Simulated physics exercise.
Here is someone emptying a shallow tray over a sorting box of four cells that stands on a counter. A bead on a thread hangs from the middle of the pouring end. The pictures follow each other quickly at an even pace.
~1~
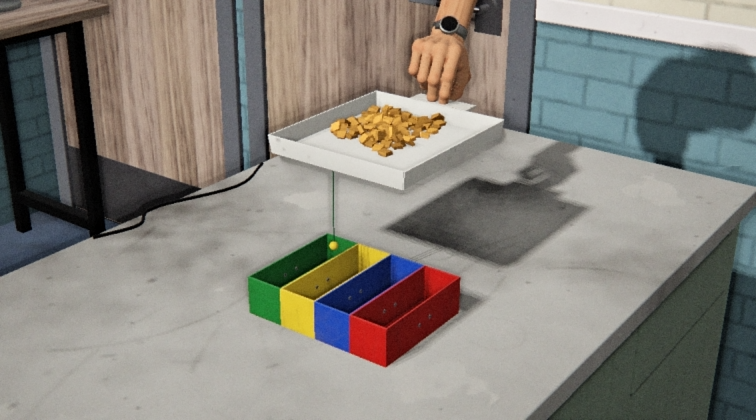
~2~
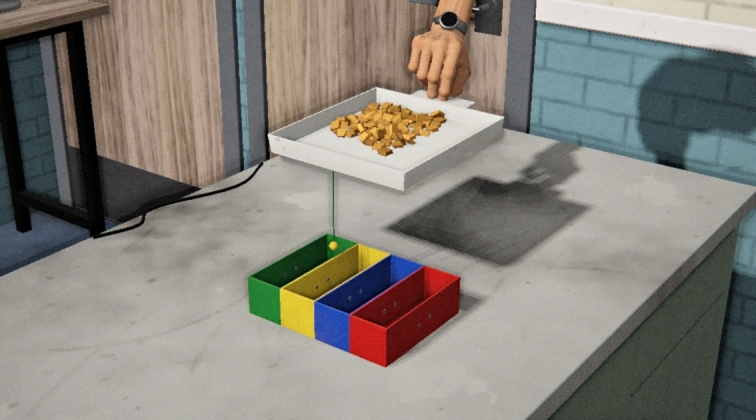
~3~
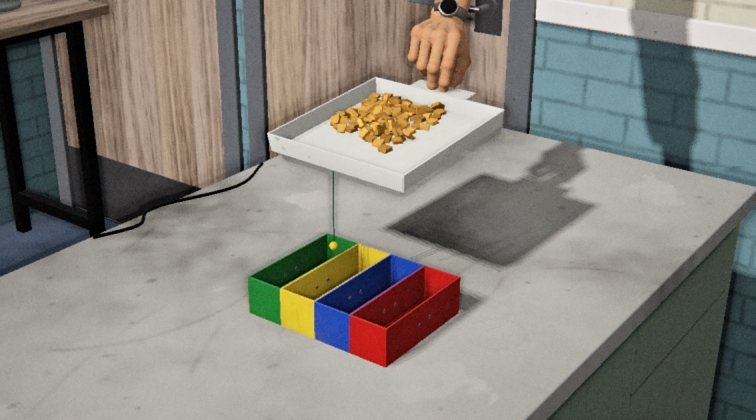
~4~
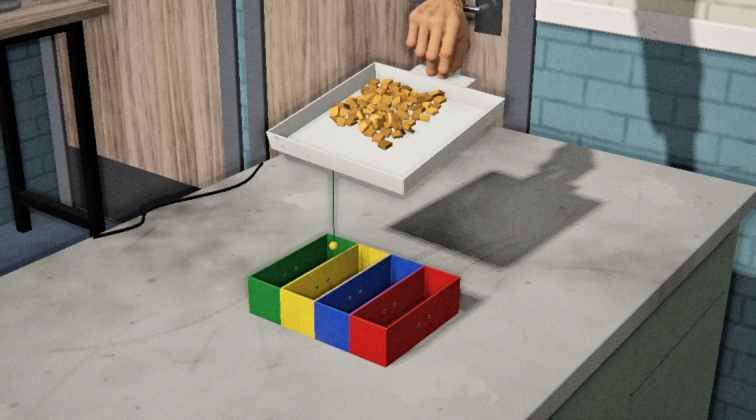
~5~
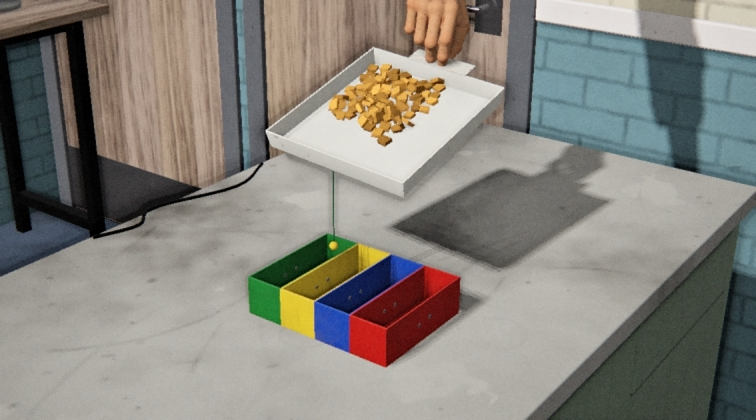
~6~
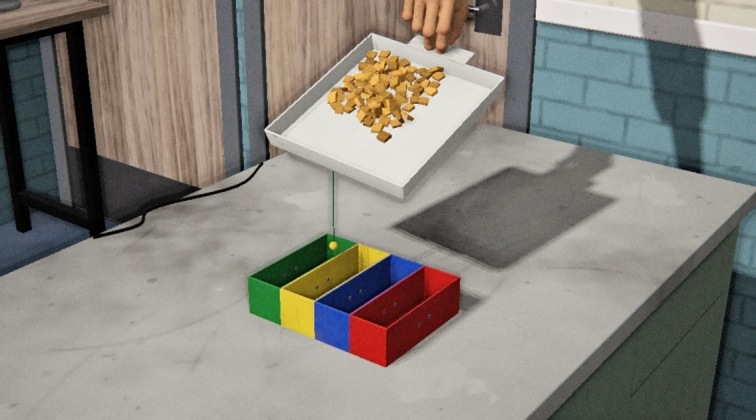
A hand tilts a white tray of cereal squares toward its lower right corner.
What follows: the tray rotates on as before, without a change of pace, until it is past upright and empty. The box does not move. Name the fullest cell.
The blue one ends fullest.
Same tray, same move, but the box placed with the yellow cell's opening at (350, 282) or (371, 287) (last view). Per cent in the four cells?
Roughly 100 per cent, and 100 per cent.
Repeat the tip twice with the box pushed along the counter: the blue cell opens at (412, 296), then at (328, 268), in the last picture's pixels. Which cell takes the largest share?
First the cell in yellow, then the red cell.
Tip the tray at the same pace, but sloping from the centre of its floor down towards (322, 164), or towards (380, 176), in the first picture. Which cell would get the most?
In turn: The green cell; blue.
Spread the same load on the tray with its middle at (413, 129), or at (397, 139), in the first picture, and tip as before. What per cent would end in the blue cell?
First some 60, then 40 per cent.
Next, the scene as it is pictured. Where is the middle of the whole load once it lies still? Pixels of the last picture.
Near (364, 317).
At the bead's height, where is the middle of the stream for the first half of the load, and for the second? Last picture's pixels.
First near (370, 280), later near (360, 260).
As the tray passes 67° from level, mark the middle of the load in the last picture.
Roughly at (365, 175).
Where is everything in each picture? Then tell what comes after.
The first picture shows corners of the pouring end at (272, 135) and (403, 171), level; middle of the load at (383, 126), cereal squares; bead on its thread at (334, 246); green cell at (265, 297); yellow cell at (298, 310); blue cell at (332, 323); red cell at (368, 337).
The second picture shows corners of the pouring end at (271, 134) and (403, 172), level; middle of the load at (383, 124).
The third picture shows corners of the pouring end at (271, 133) and (403, 174), tipped barely, lowest at the right corner; middle of the load at (383, 117).
The fourth picture shows corners of the pouring end at (270, 132) and (402, 177), tipped a little, lowest at the right corner; middle of the load at (382, 108).
The fifth picture shows corners of the pouring end at (269, 130) and (402, 181), tipped clearly, lowest at the right corner; middle of the load at (381, 98).
The sixth picture shows corners of the pouring end at (268, 129) and (402, 184), tipped clearly, lowest at the right corner; middle of the load at (380, 89); green cell at (265, 297); yellow cell at (298, 310); blue cell at (332, 323); red cell at (368, 337).
Soon after the last picture, tray tipped steeply; most on the tray; a small part falling or outside the box.
A little later, tray tipped past a quarter turn; about two thirds on the tray; a small part in the blue cell; a small part in the red cell; a small part in the yellow cell.
Later still, tray tipped past a quarter turn; about two thirds in the blue cell; about a quarter in the yellow cell; about a quarter in the red cell; a stray few in the green cell.
At rest, tray tipped past a quarter turn; about two thirds in the blue cell; about a quarter in the yellow cell; about a quarter in the red cell; a stray few in the green cell.
